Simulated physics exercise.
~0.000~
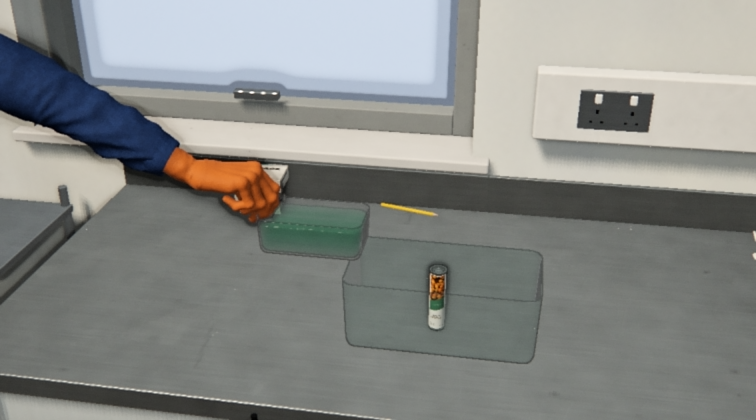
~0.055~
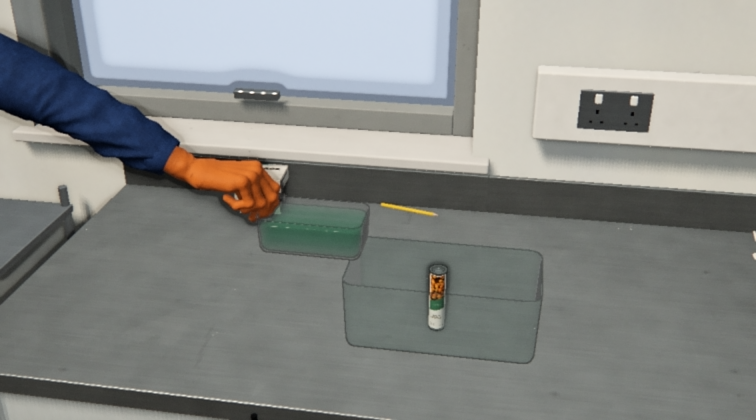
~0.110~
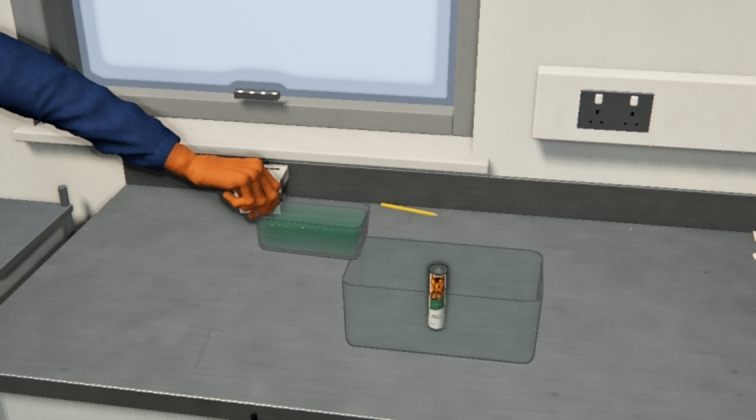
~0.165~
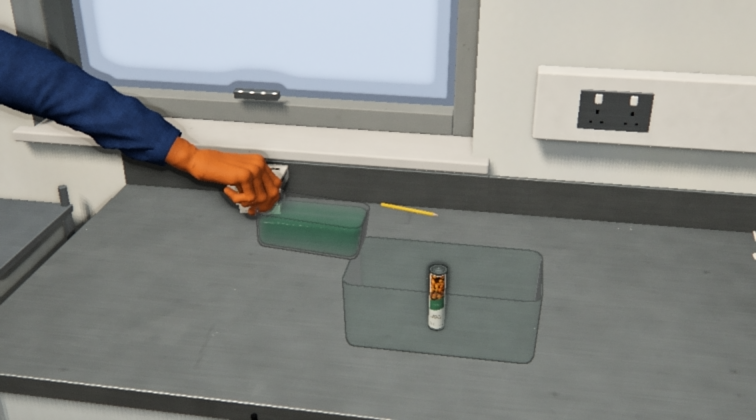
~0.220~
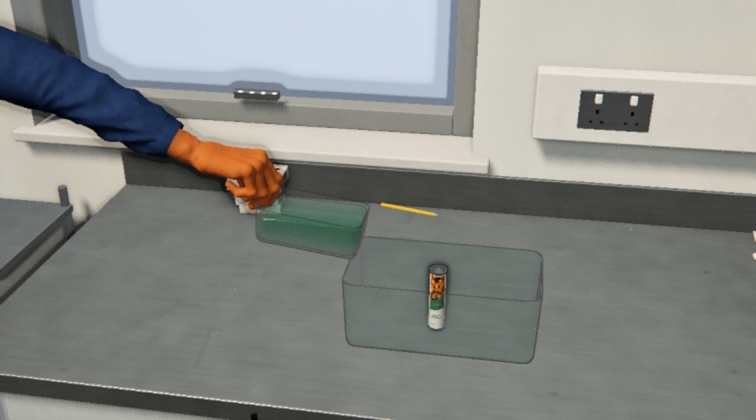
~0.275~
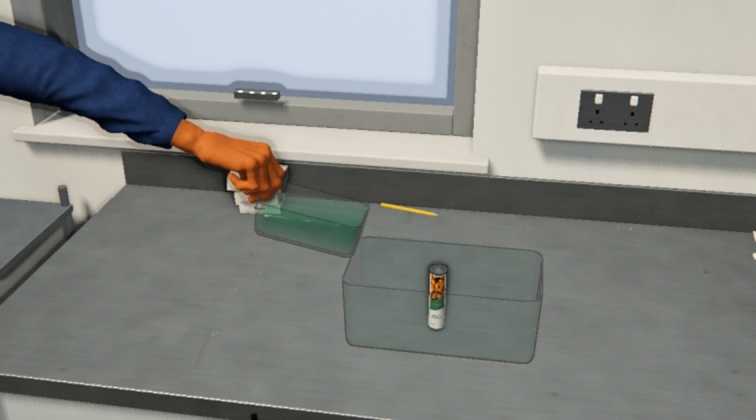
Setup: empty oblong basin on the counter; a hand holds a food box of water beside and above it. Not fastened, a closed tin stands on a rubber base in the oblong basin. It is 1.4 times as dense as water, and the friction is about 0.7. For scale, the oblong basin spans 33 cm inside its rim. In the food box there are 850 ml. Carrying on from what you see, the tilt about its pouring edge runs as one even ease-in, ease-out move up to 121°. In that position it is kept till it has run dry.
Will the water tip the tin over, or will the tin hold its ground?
It is tipped over.
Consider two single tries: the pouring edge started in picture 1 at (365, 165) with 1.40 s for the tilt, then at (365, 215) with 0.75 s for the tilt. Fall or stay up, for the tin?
Trial 1 - tin stays standing; trial 2 - tin tips.
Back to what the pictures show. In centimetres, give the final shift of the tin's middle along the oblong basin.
The tin's middle ends up about 7.5 cm along the basin.
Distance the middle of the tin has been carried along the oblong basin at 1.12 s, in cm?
Its middle sits about 5 cm from the start.
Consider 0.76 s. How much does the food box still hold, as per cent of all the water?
Some 26 % of it is still there.
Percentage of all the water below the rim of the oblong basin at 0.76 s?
I'd estimate some 34 percent of the liquid.
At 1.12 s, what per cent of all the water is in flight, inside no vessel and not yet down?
Roughly 5 %.
Then, 0.76 s in, the tilt is 69° and 27 per cent is still to pour; the tin stands where it began.
Then, 1.12 s in, the tilt is 109° and 2 per cent is still to pour; the tin leans 49°.
Then, 1.49 s in, the tilt is 121° and 0 per cent is still to pour; the tin lies on its side.
Then, 1.90 s in, the tilt is 121° and 0 per cent is still to pour; the tin lies on its side.
Finally, the tin lies on its side.
